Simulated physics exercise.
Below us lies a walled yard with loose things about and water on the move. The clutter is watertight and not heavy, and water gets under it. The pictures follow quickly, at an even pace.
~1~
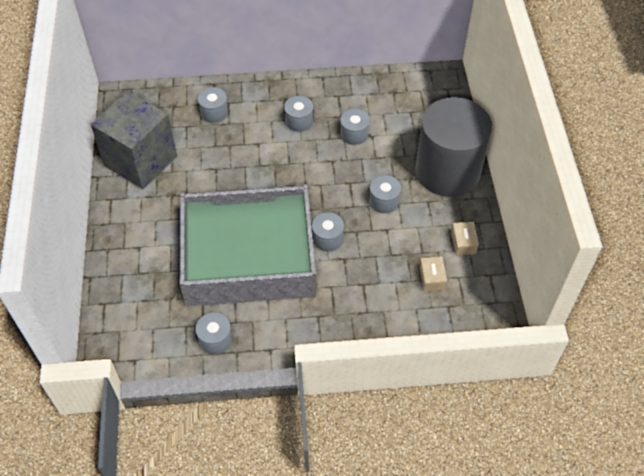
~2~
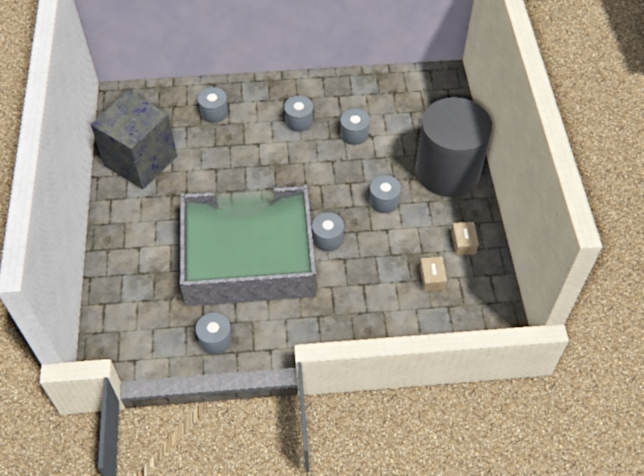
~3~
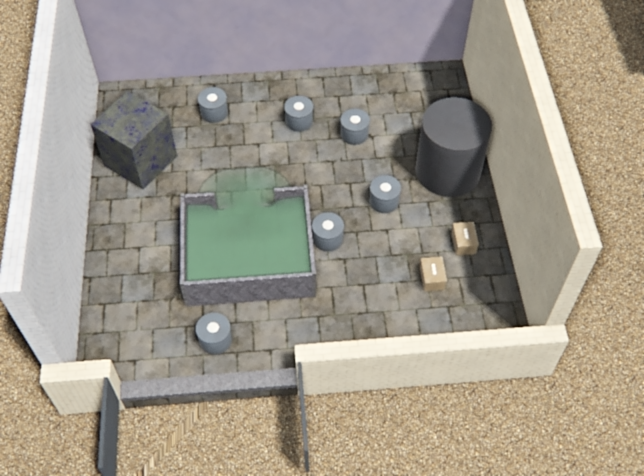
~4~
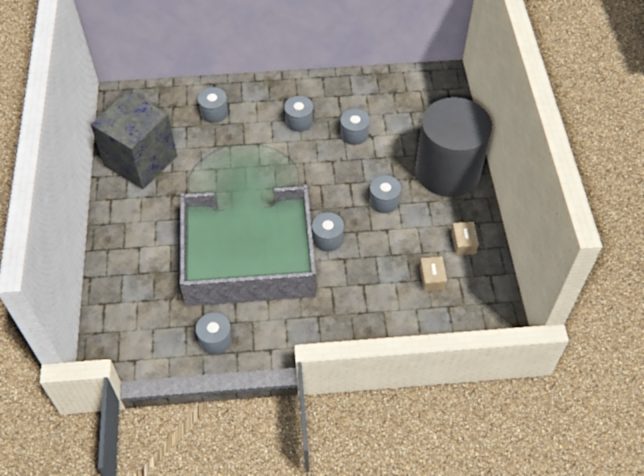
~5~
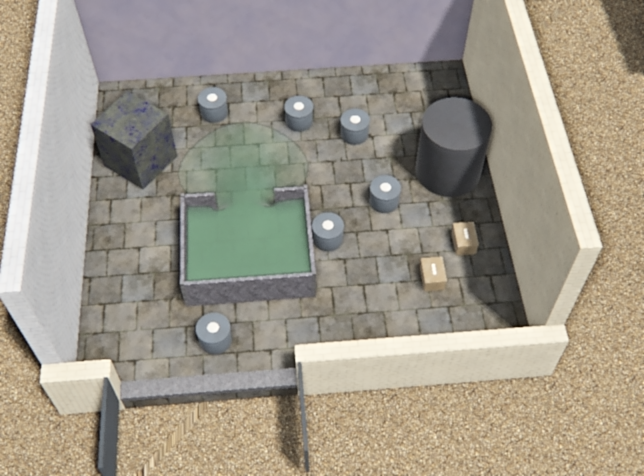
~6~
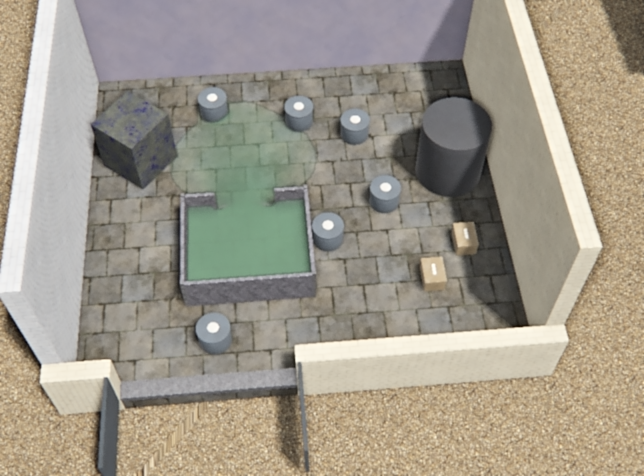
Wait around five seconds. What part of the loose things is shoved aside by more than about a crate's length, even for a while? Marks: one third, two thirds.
It is under a third.
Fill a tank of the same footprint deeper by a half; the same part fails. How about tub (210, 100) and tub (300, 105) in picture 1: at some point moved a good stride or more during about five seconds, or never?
As listed: Yes, that far or more.
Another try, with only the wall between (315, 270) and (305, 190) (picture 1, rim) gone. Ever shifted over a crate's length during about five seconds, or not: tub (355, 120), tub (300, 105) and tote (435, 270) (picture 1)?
In that order: Less than that, less than that, swept aside.
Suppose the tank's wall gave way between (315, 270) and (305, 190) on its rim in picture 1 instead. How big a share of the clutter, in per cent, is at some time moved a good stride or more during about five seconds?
Some 50 per cent.
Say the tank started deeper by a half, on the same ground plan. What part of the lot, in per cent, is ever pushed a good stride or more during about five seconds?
Close to 20 %.
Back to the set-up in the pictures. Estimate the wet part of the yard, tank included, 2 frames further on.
Roughly 25 per cent.
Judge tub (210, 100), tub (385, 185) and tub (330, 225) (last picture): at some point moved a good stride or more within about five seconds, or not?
One after the other: Pushed that far, less than that, under that.
A moment on, 0 of 8 are well off their spots; 0 afloat.
Next, 2 of 8 are well off their spots; 1 afloat.
Later, 2 of 8 are well off their spots; 0 afloat.
In the end, 2 of 8 are well off their spots, and 2 have been at some point; 1 afloat.
